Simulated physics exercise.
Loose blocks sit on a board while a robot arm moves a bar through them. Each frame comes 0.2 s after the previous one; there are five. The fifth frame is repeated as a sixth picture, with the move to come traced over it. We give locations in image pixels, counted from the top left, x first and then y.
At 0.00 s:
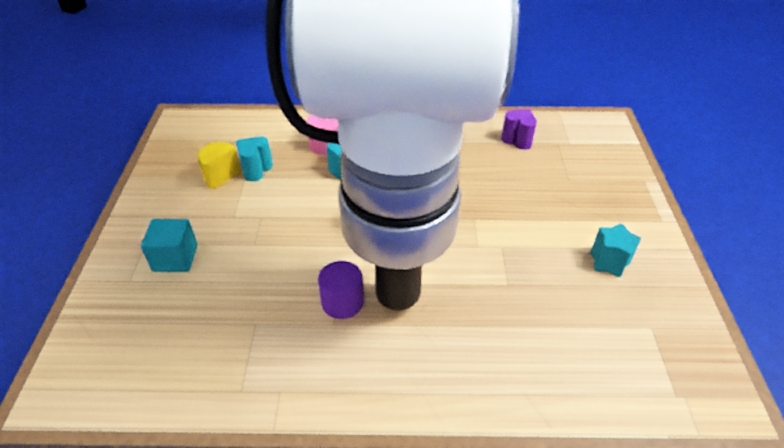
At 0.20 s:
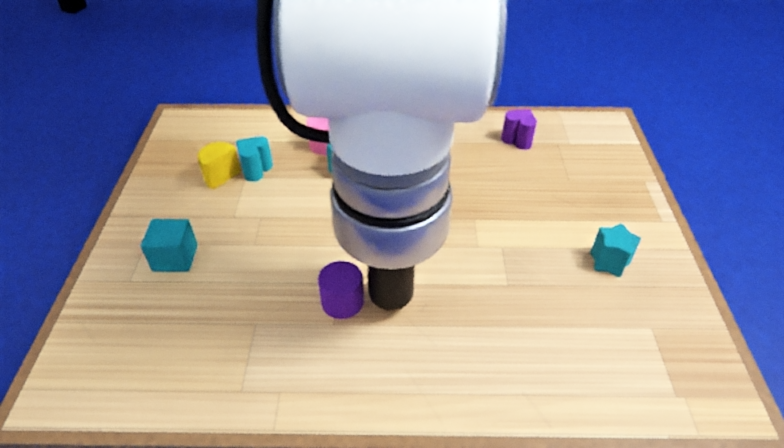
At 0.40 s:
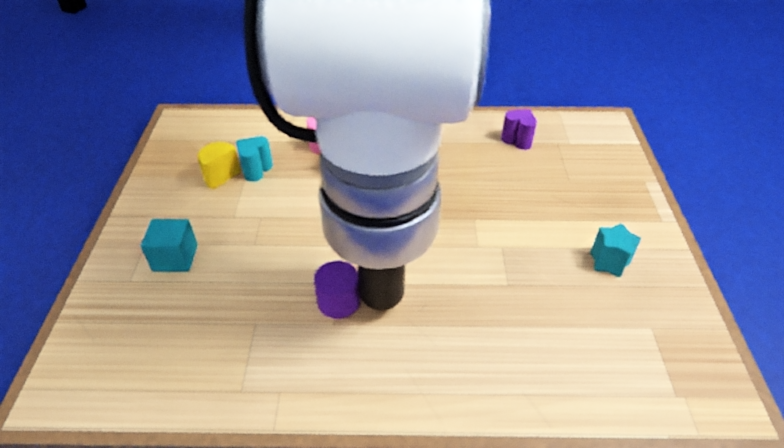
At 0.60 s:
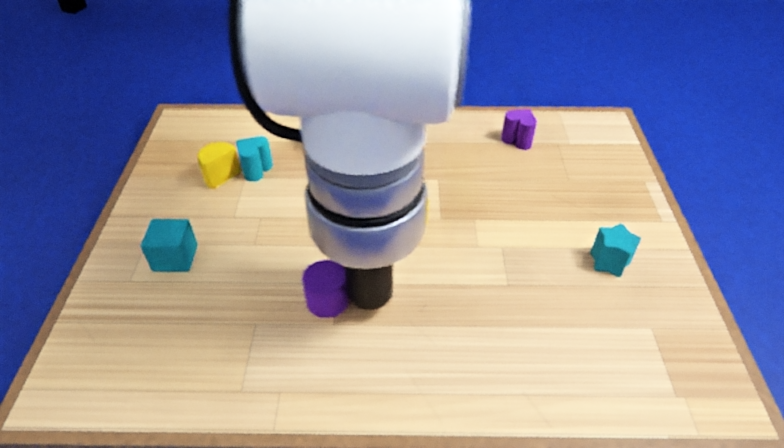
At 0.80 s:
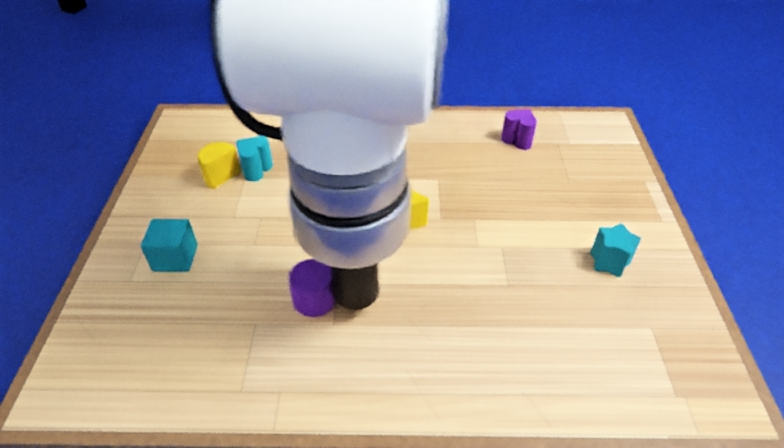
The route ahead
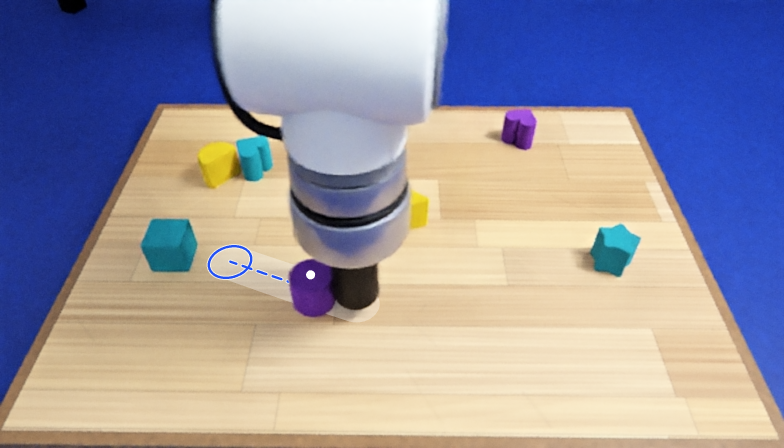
A robot arm moves its black bar left and pushes the purple disc left across the board.
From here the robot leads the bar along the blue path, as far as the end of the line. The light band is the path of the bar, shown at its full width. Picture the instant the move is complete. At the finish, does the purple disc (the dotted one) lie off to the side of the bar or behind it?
Yes, it checks out.
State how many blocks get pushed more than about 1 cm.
The count will be 1.
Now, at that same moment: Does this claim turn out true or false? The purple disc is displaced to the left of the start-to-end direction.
My answer: True.
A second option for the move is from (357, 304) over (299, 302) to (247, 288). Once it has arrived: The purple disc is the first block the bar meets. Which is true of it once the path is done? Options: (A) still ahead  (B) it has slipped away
That would be A.
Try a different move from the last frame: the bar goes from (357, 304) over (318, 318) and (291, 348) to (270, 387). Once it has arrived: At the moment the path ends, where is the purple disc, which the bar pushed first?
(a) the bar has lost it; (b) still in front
Choice a: The bar has lost it.
The drawn path runs from (357, 304) to (230, 262); the dot is on the purple disc.
What follows on the original path. One third of the way, bar (310, 279); purple disc (263, 269).
Two thirds of the way, bar (266, 264); purple disc (221, 269).
At the end, bar (227, 251); turquoise square not moved; purple disc (205, 270).
